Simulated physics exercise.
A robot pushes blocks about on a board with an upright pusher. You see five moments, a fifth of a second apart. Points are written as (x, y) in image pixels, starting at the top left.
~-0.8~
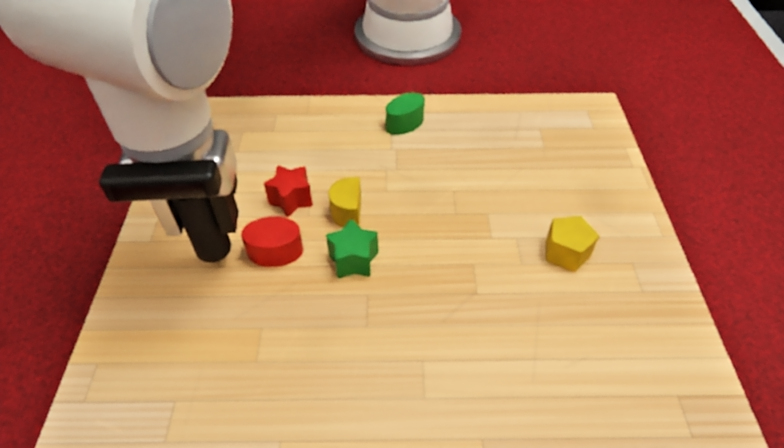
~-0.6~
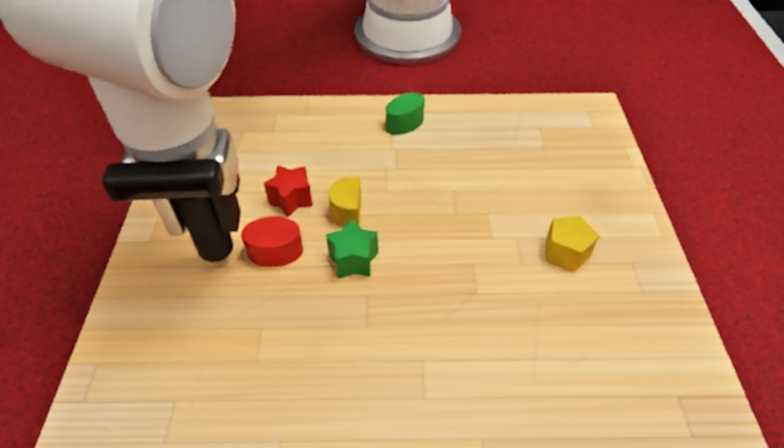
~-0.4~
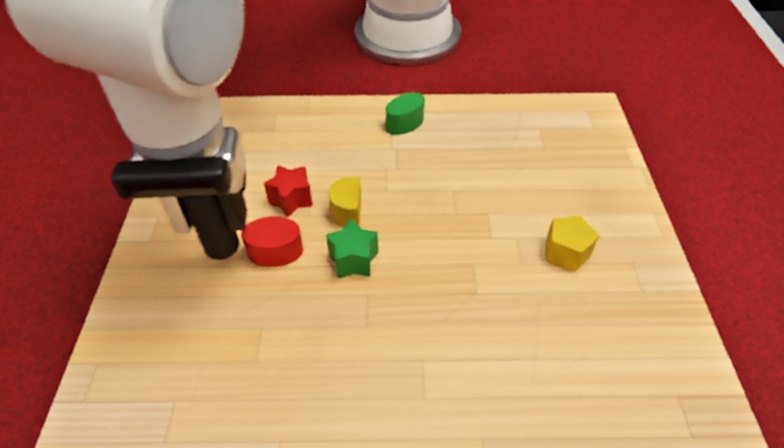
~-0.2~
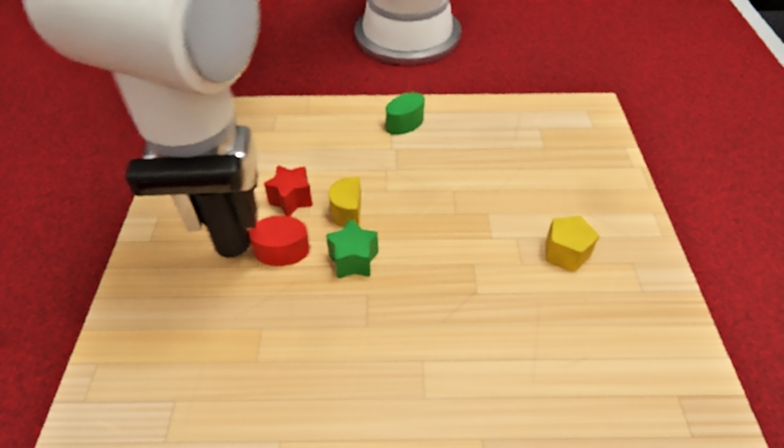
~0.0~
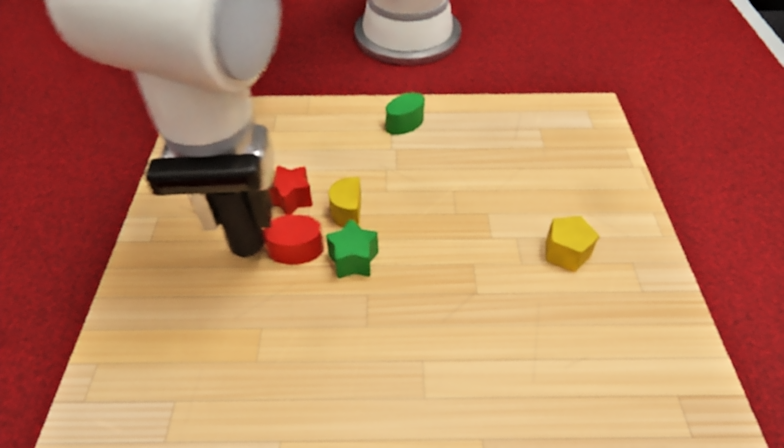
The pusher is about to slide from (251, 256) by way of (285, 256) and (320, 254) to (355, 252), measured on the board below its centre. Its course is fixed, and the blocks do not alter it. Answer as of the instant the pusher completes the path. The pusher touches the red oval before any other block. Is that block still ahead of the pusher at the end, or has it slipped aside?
It remains before the pusher.
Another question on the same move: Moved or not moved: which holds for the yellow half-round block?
By then it is displaced.
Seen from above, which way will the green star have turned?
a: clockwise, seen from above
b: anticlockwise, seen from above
a: Clockwise, seen from above.
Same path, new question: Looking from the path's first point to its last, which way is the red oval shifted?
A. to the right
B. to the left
The one that fits is B, to the left.
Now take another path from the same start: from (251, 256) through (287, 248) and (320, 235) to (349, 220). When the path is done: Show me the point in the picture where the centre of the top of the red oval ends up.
The middle of its upper face should be somewhere near (389, 208).
What follows on the original path. One third of the way, pusher (283, 245); red oval (327, 223), turned 15° anticlockwise; green star (371, 241), turned 35° clockwise.
Two thirds of the way, pusher (319, 243); red oval (359, 217), turned 30° anticlockwise; yellow half-round block (352, 187), turned 40° anticlockwise; green star (385, 240), turned 75° clockwise.
At the end, pusher (354, 241); red star not moved; red oval (386, 207), turned 55° anticlockwise; yellow half-round block (353, 186), turned 45° anticlockwise; green star (393, 242), turned 95° clockwise.
